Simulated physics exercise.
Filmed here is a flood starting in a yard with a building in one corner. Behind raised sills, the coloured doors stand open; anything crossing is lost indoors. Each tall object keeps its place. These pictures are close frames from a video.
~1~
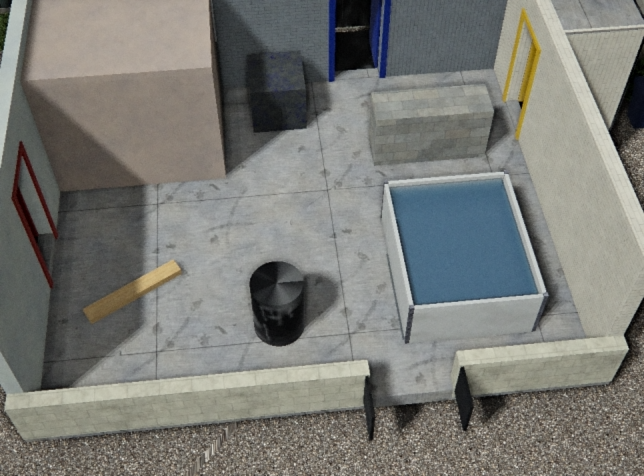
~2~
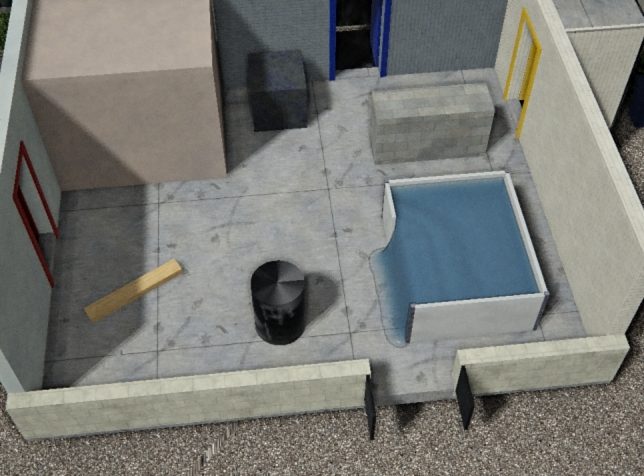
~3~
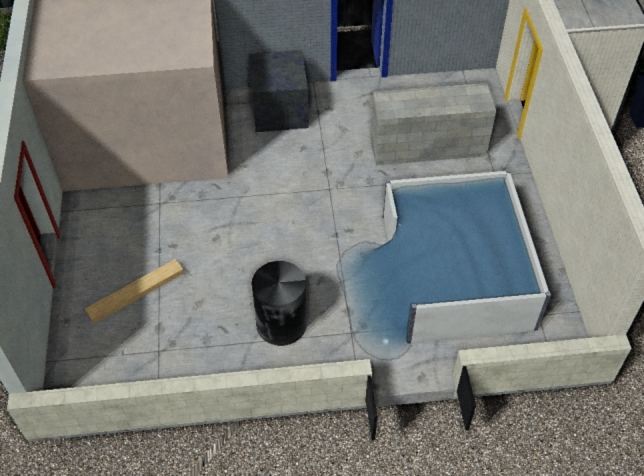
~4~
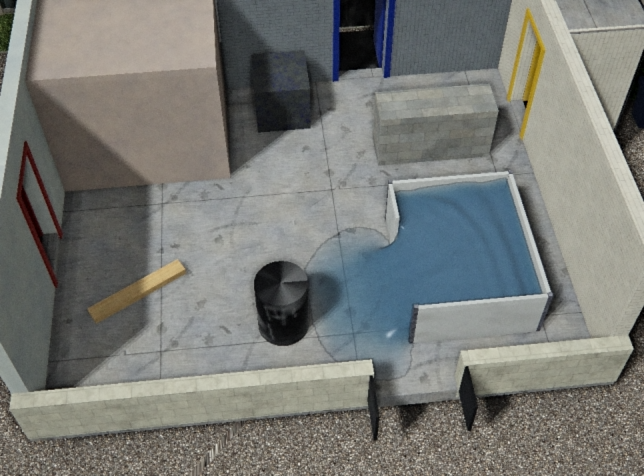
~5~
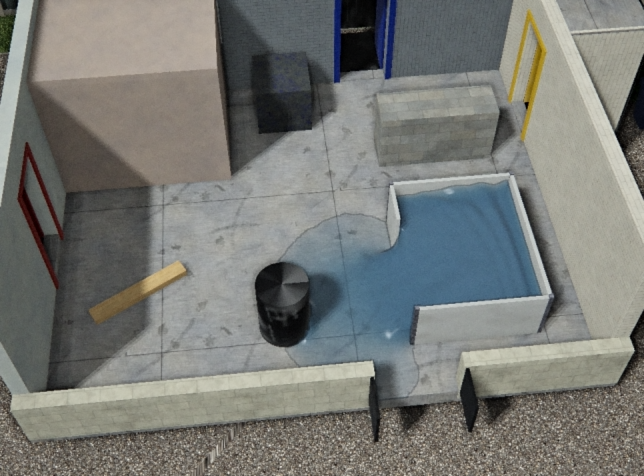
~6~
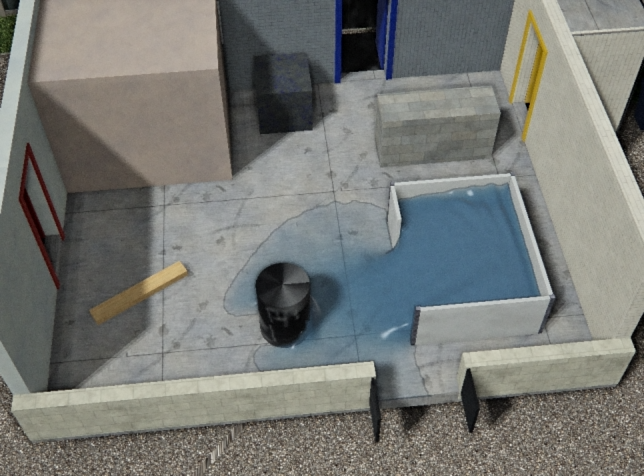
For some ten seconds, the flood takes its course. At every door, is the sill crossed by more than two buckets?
The yellow door: No; the red door: Yes; the blue door: Yes.
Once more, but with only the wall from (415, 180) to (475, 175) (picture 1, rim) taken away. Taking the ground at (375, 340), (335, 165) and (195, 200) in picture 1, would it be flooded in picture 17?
Taken one by one: Unaffected, then sodden, then sodden.
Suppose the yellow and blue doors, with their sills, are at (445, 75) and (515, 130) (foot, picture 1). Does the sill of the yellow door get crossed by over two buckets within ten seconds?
I'd say the yellow remains short of it.
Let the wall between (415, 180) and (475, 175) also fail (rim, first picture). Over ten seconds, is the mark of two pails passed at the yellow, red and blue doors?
Well, the yellow door overshoots, the red door comes up short, and the blue door overshoots.
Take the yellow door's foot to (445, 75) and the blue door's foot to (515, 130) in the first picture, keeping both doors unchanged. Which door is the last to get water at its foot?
I'd go with the door marked blue.
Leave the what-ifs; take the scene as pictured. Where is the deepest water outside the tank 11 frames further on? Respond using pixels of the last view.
Estimated pixel: (68, 195).
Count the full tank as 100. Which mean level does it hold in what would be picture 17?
Estimate: Around 40 %.
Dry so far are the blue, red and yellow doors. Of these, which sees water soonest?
Answer: The door marked red.
A moment on, water covers 35 % of the floor; the yellow door not reached, the red door not reached, the blue door not reached.
Next, water covers 50 % of the floor; the yellow door not reached, the red door wet at the sill, nothing in, the blue door not reached.
Then, water covers 60 % of the floor; the yellow door not reached, the red door under two buckets in, the blue door not reached.
Later, water covers 70 % of the floor; the yellow door not reached, the red door far over two buckets in, the blue door wet at the sill, nothing in.
In the end, water covers 100 % of the floor; the yellow door under two buckets in, the red door far over two buckets in, the blue door over two buckets in.
